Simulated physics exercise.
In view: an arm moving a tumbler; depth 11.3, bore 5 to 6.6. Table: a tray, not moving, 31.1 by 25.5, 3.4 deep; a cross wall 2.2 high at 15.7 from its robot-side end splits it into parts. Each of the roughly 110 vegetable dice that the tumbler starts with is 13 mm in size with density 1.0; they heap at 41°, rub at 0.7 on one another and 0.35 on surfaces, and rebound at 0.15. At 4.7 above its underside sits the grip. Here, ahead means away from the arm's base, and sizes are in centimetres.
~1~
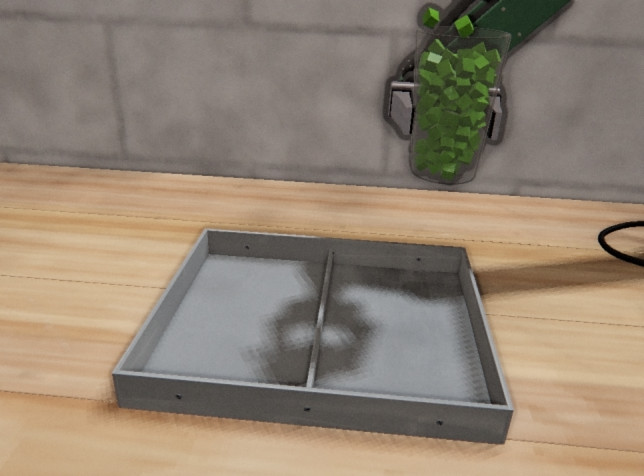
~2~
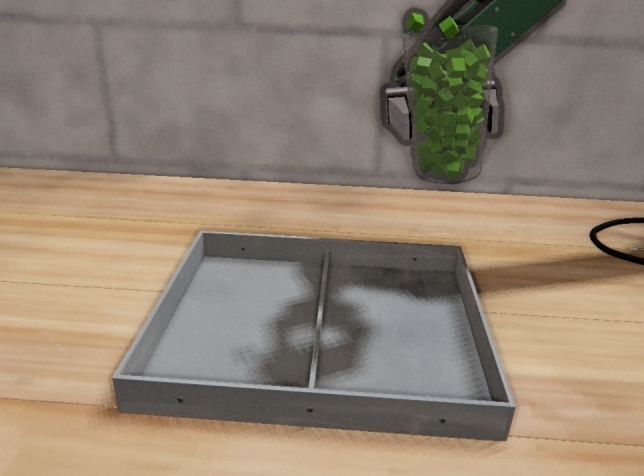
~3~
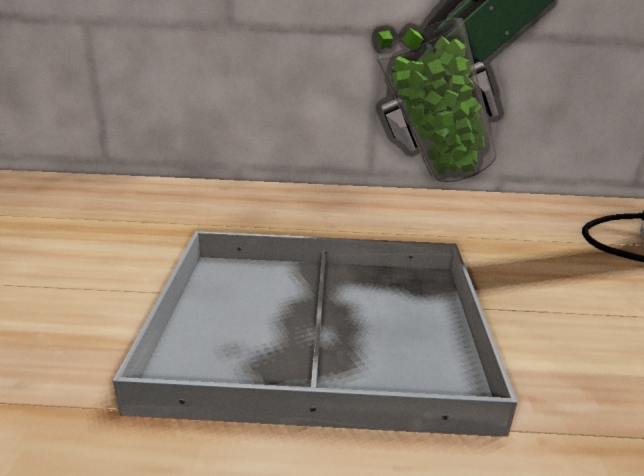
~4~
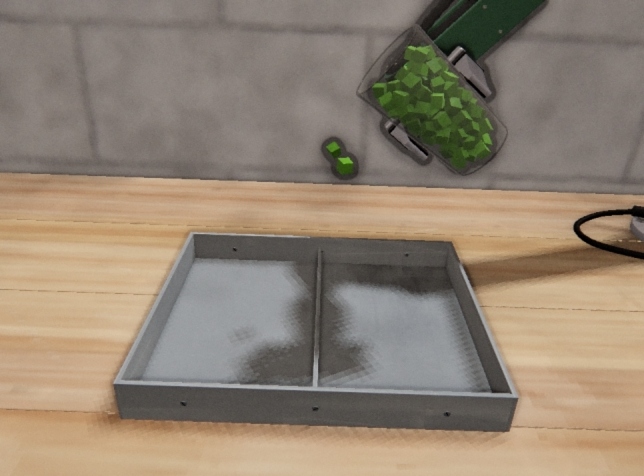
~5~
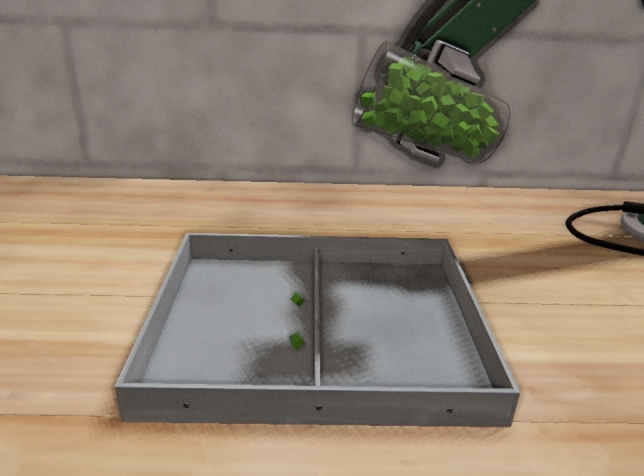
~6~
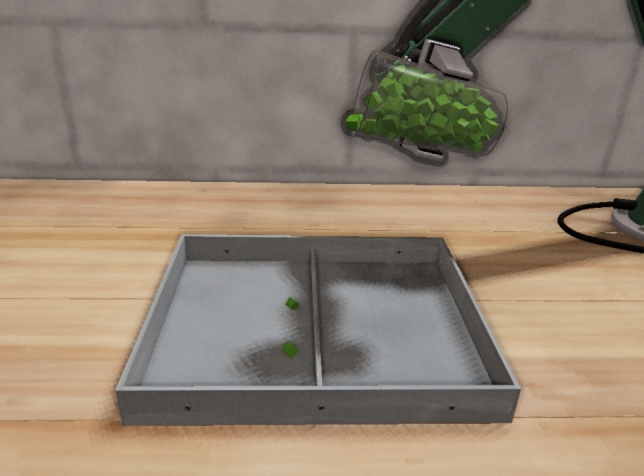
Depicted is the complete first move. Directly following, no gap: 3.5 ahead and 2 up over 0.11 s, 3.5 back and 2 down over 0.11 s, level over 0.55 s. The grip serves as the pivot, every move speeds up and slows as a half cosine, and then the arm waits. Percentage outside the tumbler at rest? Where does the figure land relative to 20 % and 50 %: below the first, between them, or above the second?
It lands above 50 %.
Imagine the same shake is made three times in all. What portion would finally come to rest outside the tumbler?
Approx. 75 per cent.
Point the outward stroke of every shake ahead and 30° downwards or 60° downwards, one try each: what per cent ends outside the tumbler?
You'd get some 20 per cent with the first setting and some 5 per cent with the second.
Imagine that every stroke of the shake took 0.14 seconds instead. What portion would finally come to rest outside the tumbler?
That change gives some 30 percent.
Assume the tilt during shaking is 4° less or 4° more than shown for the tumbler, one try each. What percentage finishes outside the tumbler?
I'd expect close to 50 and then 65 per cent.
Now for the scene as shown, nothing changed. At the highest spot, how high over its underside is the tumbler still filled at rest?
Around 7.0 cm above the underside.
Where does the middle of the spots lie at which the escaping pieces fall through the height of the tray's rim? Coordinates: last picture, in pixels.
Around (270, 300).
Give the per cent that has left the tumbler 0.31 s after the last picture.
Around 60 percent at that moment.
Then, 0.31 s later, tilted 73° forward, highest piece 24 above the table; 45 in the tumbler, 18 in the far-side part, 43 in flight or on a rim.
Then, 0.62 s later, tilted 14° forward, highest piece 27 above the table; 61 in the far-side part, 43 in the tumbler, 2 in the robot-side part.
Then, 0.97 s later, level, highest piece 25 above the table; 61 in the far-side part, 43 in the tumbler, 2 in the robot-side part.
Then, 2.02 s later, level, highest piece 25 above the table; 61 in the far-side part, 43 in the tumbler, 2 in the robot-side part.
At rest, 61 in the far-side part, 43 in the tumbler, 2 in the robot-side part. That is 59 % outside the tumbler.
